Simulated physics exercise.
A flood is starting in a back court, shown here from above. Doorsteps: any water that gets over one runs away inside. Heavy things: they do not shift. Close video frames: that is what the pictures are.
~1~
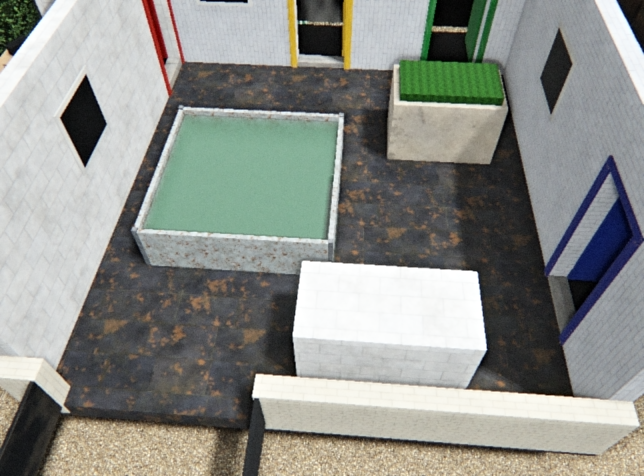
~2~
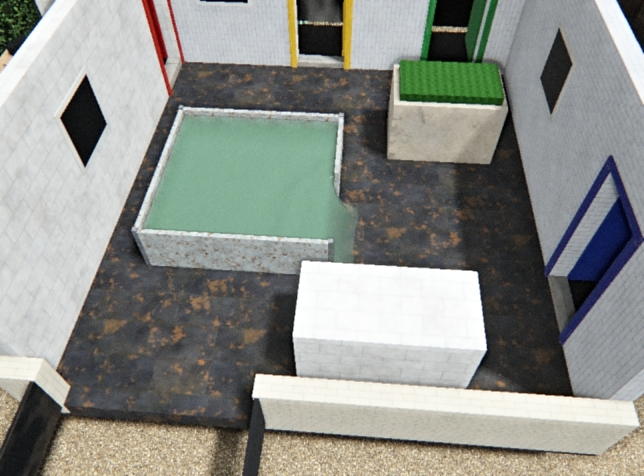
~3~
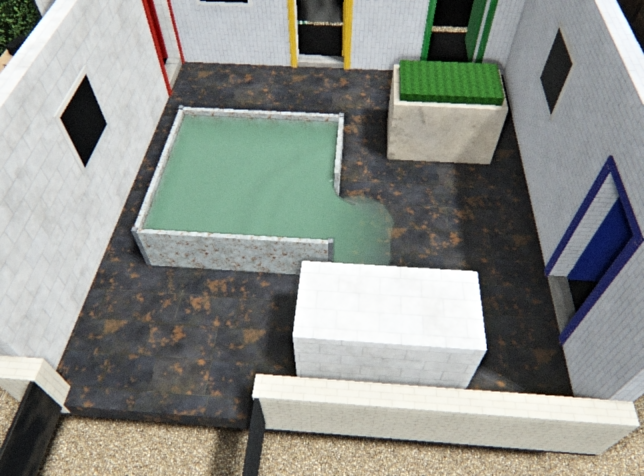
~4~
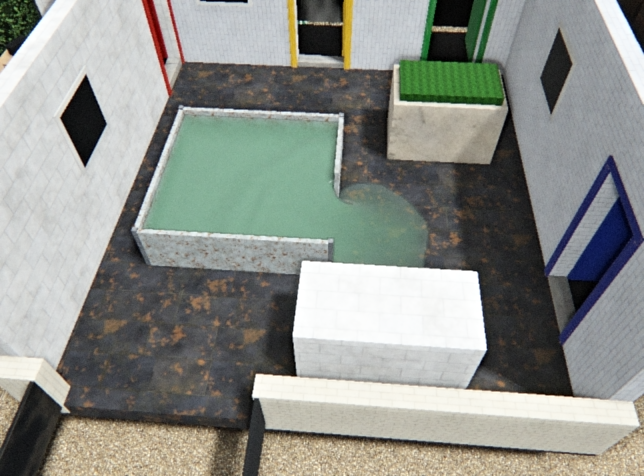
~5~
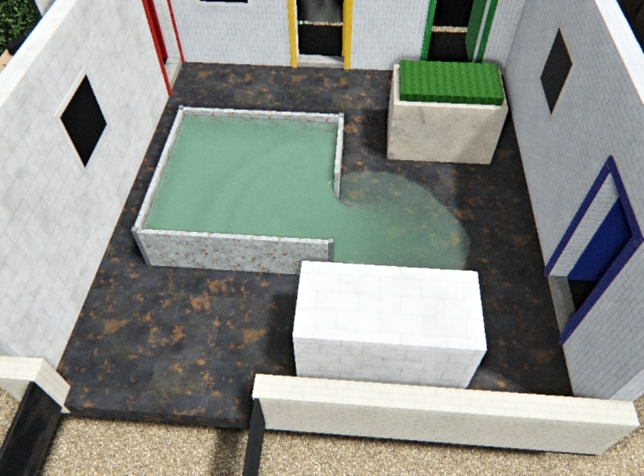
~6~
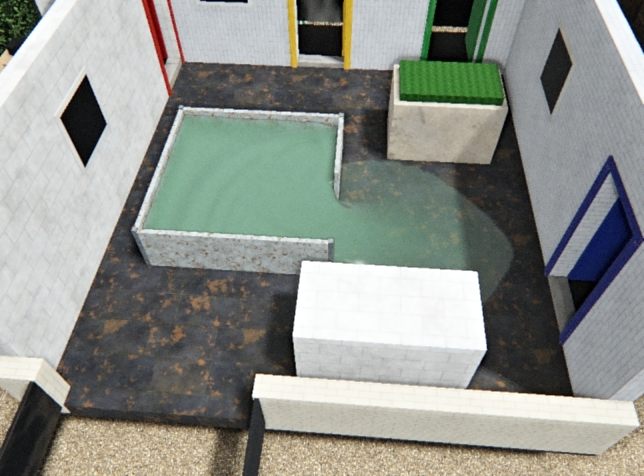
In a walled back court seen from above, greenish water broke out through a gap in the right side of a low stone tank and spread steadily rightward across the dark floor behind a white block.
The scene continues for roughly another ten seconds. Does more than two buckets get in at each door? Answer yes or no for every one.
Blue door: Yes, green door: Yes, yellow door: No, red door: No.
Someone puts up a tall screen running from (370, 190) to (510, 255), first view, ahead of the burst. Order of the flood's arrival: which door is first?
Result: The door marked blue.
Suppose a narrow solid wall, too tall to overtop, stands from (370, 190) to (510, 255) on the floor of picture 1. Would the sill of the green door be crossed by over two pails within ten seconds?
Note: Green stays within.
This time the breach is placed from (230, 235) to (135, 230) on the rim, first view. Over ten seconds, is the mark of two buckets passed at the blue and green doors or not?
Lab note - blue door stays short of it, green door stays short of it.
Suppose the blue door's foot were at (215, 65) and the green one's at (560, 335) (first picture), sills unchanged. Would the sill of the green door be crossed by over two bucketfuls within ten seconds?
What follows is that the green door gets beyond it.
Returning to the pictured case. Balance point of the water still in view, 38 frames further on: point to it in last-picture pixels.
Centre point: Around (358, 212).
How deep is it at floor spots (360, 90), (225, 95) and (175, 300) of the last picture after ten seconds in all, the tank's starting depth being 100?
Depths of roughly 8, 6 and 6 per cent.
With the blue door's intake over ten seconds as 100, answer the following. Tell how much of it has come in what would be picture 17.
Roughly 20 %.
A moment on, water covers 25 % of the floor; the blue door over two buckets in, the green door not reached, the yellow door not reached, the red door not reached.
Next, water covers 30 % of the floor; the blue door far over two buckets in, the green door not reached, the yellow door not reached, the red door not reached.
Then, water covers 40 % of the floor; the blue door far over two buckets in, the green door under two buckets in, the yellow door not reached, the red door not reached.
Later, water covers 75 % of the floor; the blue door far over two buckets in, the green door over two buckets in, the yellow door wet at the sill, nothing in, the red door not reached.
In the end, water covers 95 % of the floor; the blue door far over two buckets in, the green door far over two buckets in, the yellow door wet at the sill, nothing in, the red door wet at the sill, nothing in.
